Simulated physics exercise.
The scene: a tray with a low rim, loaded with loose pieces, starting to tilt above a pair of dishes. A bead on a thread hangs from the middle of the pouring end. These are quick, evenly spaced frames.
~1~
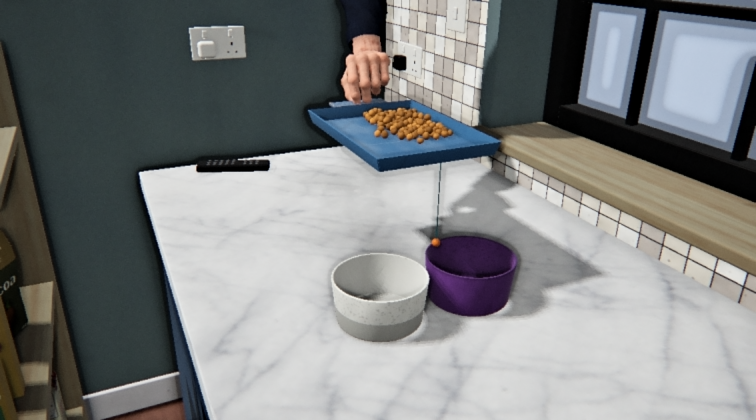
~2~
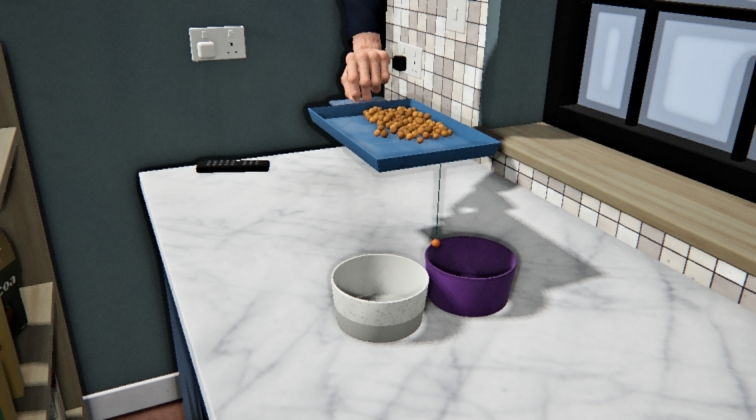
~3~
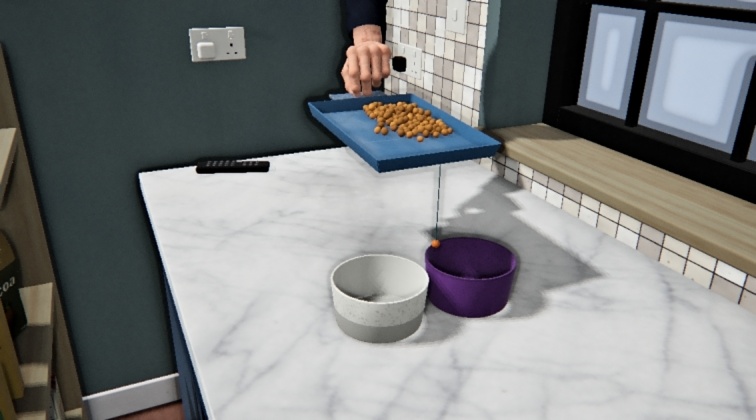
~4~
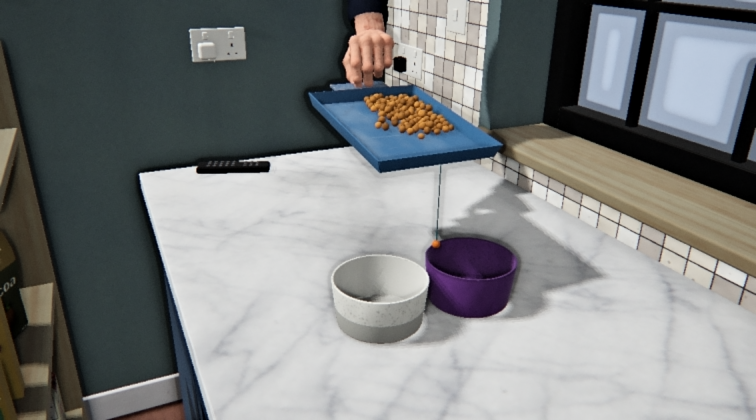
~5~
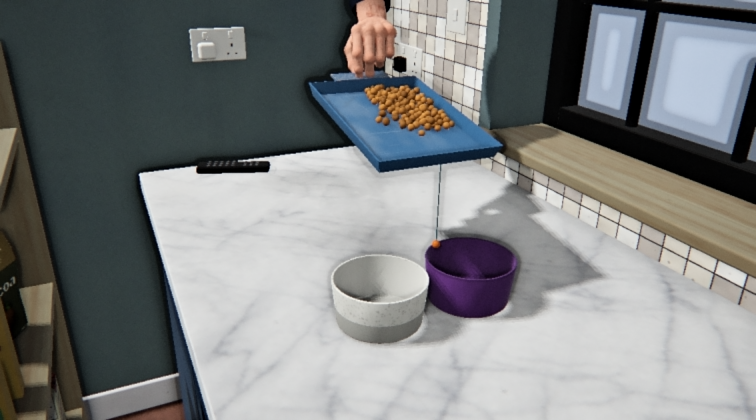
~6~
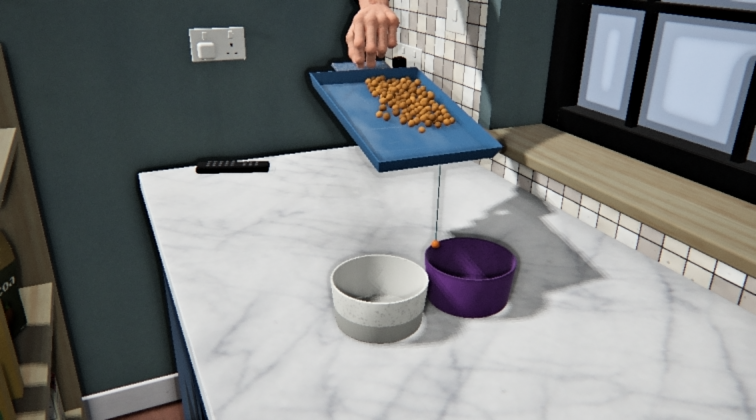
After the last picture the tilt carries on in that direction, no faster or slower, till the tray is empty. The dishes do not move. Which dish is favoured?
More goes to the right dish.
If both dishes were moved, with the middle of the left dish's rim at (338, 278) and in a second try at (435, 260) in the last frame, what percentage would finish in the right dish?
About 30 and 10 per cent.
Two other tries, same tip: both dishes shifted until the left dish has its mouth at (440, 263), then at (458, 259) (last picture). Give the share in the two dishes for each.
In turn 70 and 60 in a hundred.
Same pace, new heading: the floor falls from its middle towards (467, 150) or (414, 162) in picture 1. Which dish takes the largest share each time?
First the right-hand dish, then left.
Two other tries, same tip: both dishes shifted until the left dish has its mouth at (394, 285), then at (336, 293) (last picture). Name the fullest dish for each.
One: The right-hand dish. Two: Right.
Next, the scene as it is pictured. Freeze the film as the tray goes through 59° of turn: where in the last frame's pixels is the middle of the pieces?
Close to (458, 141).
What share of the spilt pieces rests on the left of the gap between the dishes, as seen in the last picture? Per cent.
Roughly 10 in a hundred.
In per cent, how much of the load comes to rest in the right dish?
Roughly 60 in a hundred.
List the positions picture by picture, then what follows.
The first picture shows corners of the pouring end near (380, 157) and (495, 141), level; middle of the load near (404, 120), roasted chickpeas; left dish near (401, 318); right dish near (495, 294); bead on its thread near (436, 243).
The second picture shows corners of the pouring end near (380, 157) and (495, 141), level; middle of the load near (404, 119).
The third picture shows corners of the pouring end near (380, 158) and (495, 143), tipped barely, level across its low end; middle of the load near (404, 115).
The fourth picture shows corners of the pouring end near (381, 159) and (496, 143), tipped a little, level across its low end; middle of the load near (405, 109).
The fifth picture shows corners of the pouring end near (381, 159) and (497, 144), tipped a little, level across its low end; middle of the load near (406, 103).
The sixth picture shows corners of the pouring end near (381, 159) and (497, 145), tipped a little, level across its low end; middle of the load near (407, 97); left dish near (401, 319); right dish near (495, 295).
Shortly afterwards, tray tipped steeply; all but a few on the tray; only a few outside both; only a few in the air.
Next, tray tipped right over; all but a few on the tray; only a few in the left dish; only a few in the right dish; only a few outside both; only a few in the air.
Some moments later, tray tipped past a quarter turn; a little in the left dish; near two thirds in the right dish; near a quarter outside both.
In the end, tray tipped past a quarter turn; a little in the left dish; near two thirds in the right dish; near a quarter outside both.
